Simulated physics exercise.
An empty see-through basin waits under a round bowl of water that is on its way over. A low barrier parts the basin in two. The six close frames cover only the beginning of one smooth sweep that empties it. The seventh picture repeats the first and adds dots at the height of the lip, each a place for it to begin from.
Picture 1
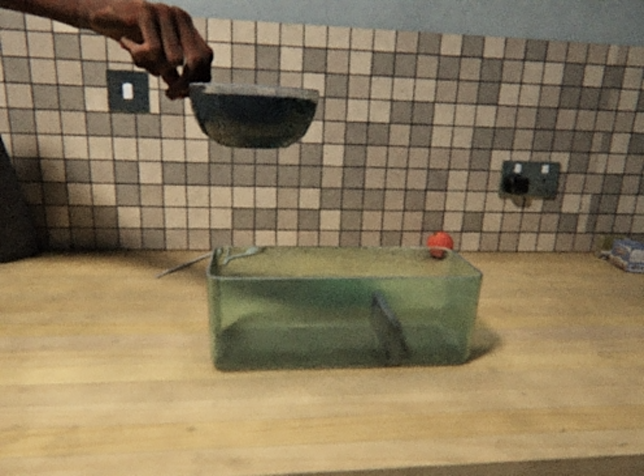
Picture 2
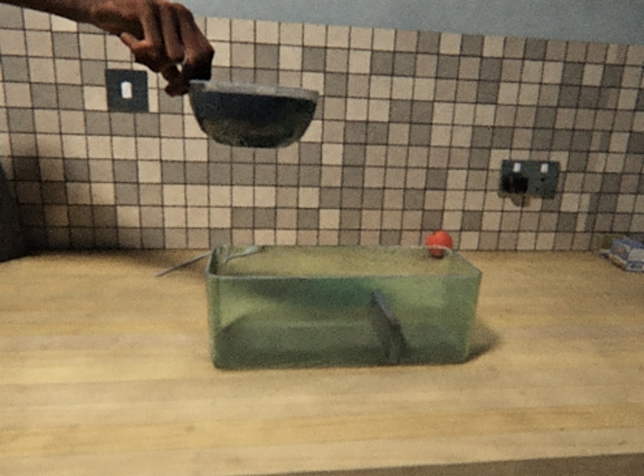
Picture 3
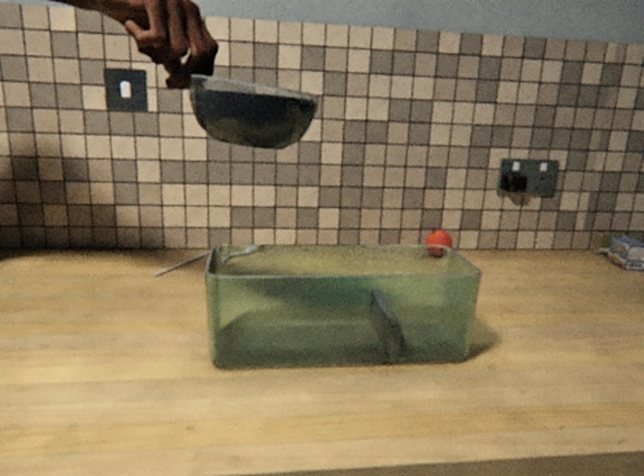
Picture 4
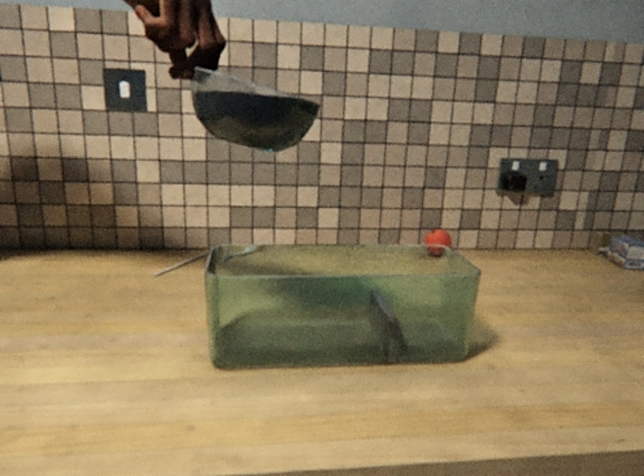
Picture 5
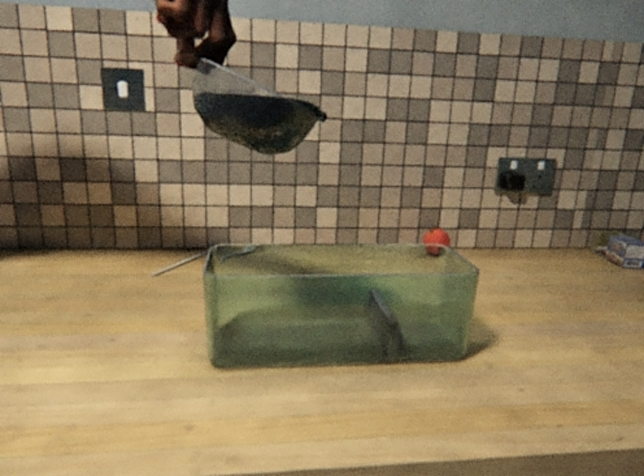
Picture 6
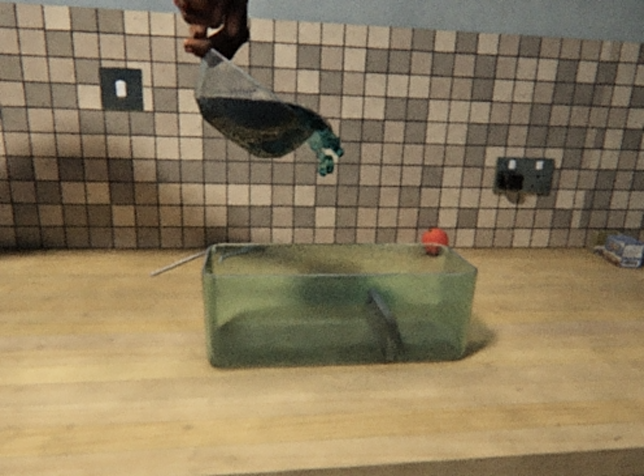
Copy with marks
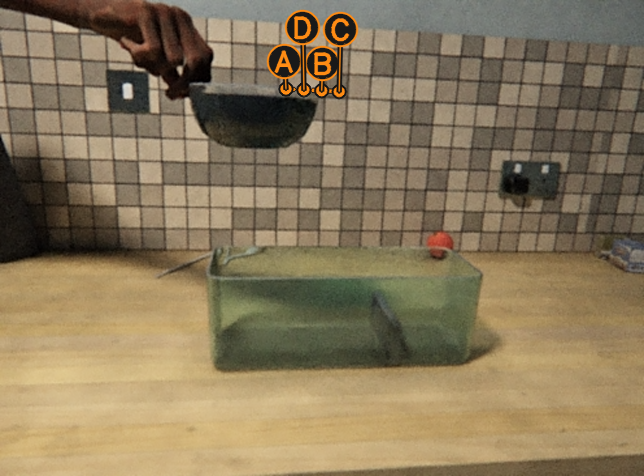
A hand tilts a round bowl above a clear basin until water runs over its lip.
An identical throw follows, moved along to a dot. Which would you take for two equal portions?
C.
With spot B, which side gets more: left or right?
The left side.
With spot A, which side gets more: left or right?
The left one.
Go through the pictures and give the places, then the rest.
The first frame shows upright, lip at (316, 90); basin from (211, 366) to (467, 360); top of the wall at (386, 307); nothing has left yet.
The second frame shows upright, lip at (316, 91); nothing has left yet.
The third frame shows tipped about 6°, lip at (317, 95); nothing has left yet.
The fourth frame shows tipped about 14°, lip at (317, 104); nothing has left yet.
The fifth frame shows tipped about 23°, lip at (317, 115); water is over the lip, down to (321, 120).
The sixth frame shows tipped about 35°, lip at (313, 128); water is over the lip, down to (322, 173).
In orange, A at (286, 89); B at (321, 90); C at (339, 91); D at (303, 89).
With A, about 92 % ends left of the wall and 6 % right of it.
With B, about 76 % ends left of the wall and 22 % right of it.
With C, about 51 % ends left of the wall and 47 % right of it.
With D, about 95 % ends left of the wall and 3 % right of it.
